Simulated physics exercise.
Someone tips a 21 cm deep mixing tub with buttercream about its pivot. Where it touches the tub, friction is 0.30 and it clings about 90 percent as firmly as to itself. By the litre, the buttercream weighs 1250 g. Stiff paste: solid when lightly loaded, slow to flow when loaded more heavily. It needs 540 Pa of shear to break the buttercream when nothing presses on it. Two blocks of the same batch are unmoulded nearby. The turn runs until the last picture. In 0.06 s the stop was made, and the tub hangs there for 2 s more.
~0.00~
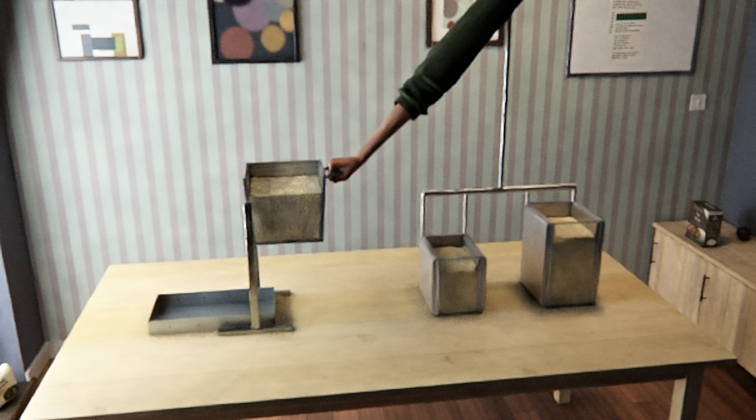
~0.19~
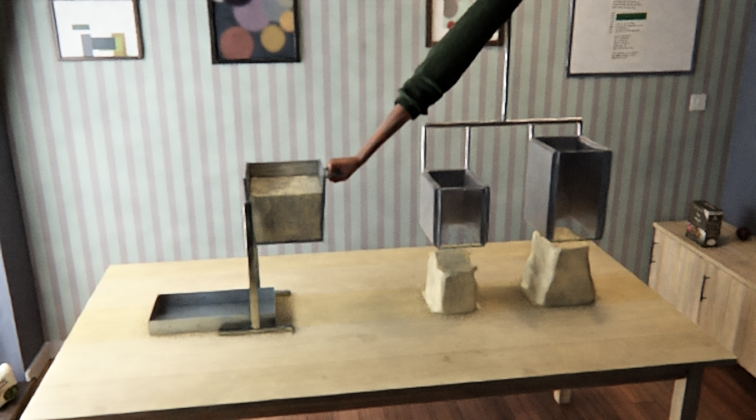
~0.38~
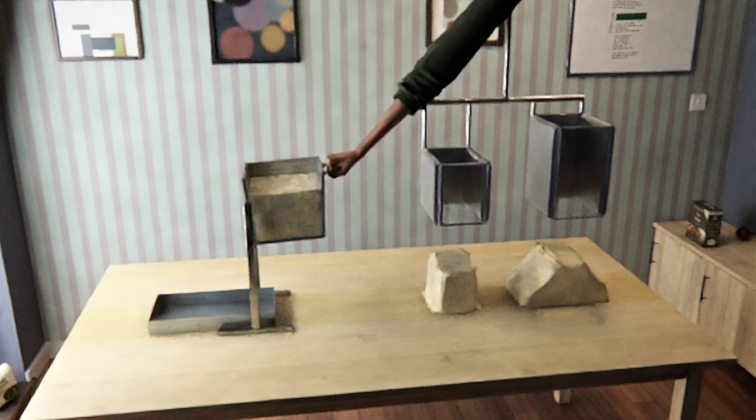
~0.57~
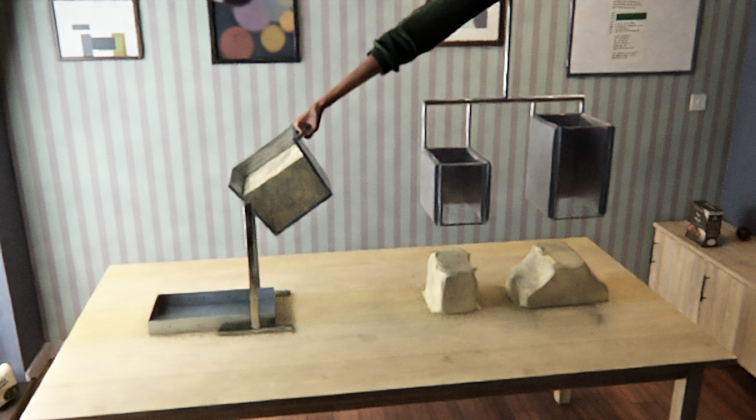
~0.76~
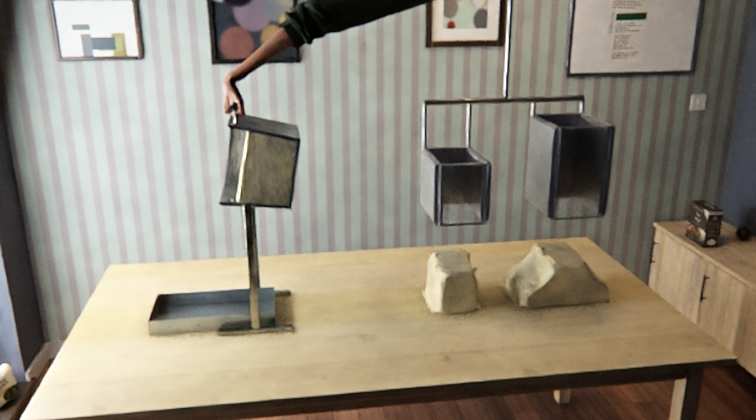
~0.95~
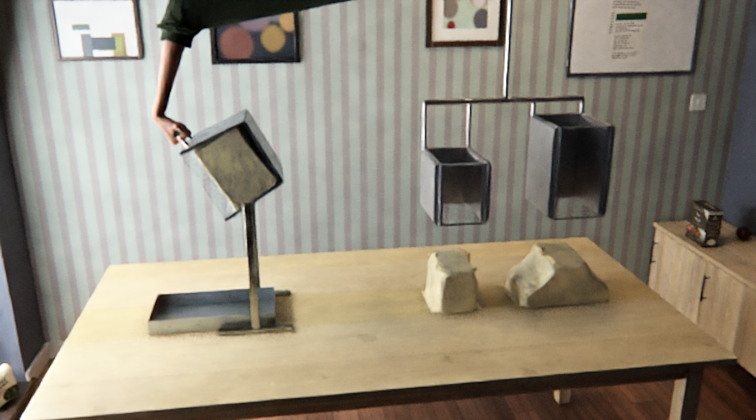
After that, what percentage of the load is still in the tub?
Roughly 0 %.
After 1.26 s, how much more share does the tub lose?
About 0 percent.
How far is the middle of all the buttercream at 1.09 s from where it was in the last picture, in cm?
It has moved around 11 centimetres.
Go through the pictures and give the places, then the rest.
Handle-side rim at (323, 176), tilt 0 degrees; top of the buttercream at (313, 193); blocks stand 17 cm, 26 cm (left to right), in the first picture.
Handle-side rim at (323, 176), tilt 0 degrees; top of the buttercream at (313, 193); blocks stand 16 cm, 23 cm (left to right), in the second picture.
Handle-side rim at (321, 172), tilt 3 degrees; top of the buttercream at (316, 190); blocks stand 16 cm, 17 cm (left to right), in the third picture.
Handle-side rim at (292, 140), tilt 35 degrees; top of the buttercream at (300, 157); blocks stand 16 cm, 16 cm (left to right), in the fourth picture.
Handle-side rim at (228, 128), tilt 80 degrees; top of the buttercream at (252, 133); blocks stand 16 cm, 16 cm (left to right), in the fifth picture.
Handle-side rim at (181, 155), tilt 118 degrees; top of the buttercream at (238, 130); blocks stand 16 cm, 16 cm (left to right), in the sixth picture.
After 1.09 s, the tub is at 118 degrees and holds 63 %.
After 1.26 s, the tub is at 118 degrees and holds 0 %.
After 1.43 s, the tub is at 118 degrees and holds 0 %.
After 1.60 s, the tub is at 118 degrees and holds 0 %.
After 2.95 s, at the end, the tub is at 118 degrees and holds 0 %.
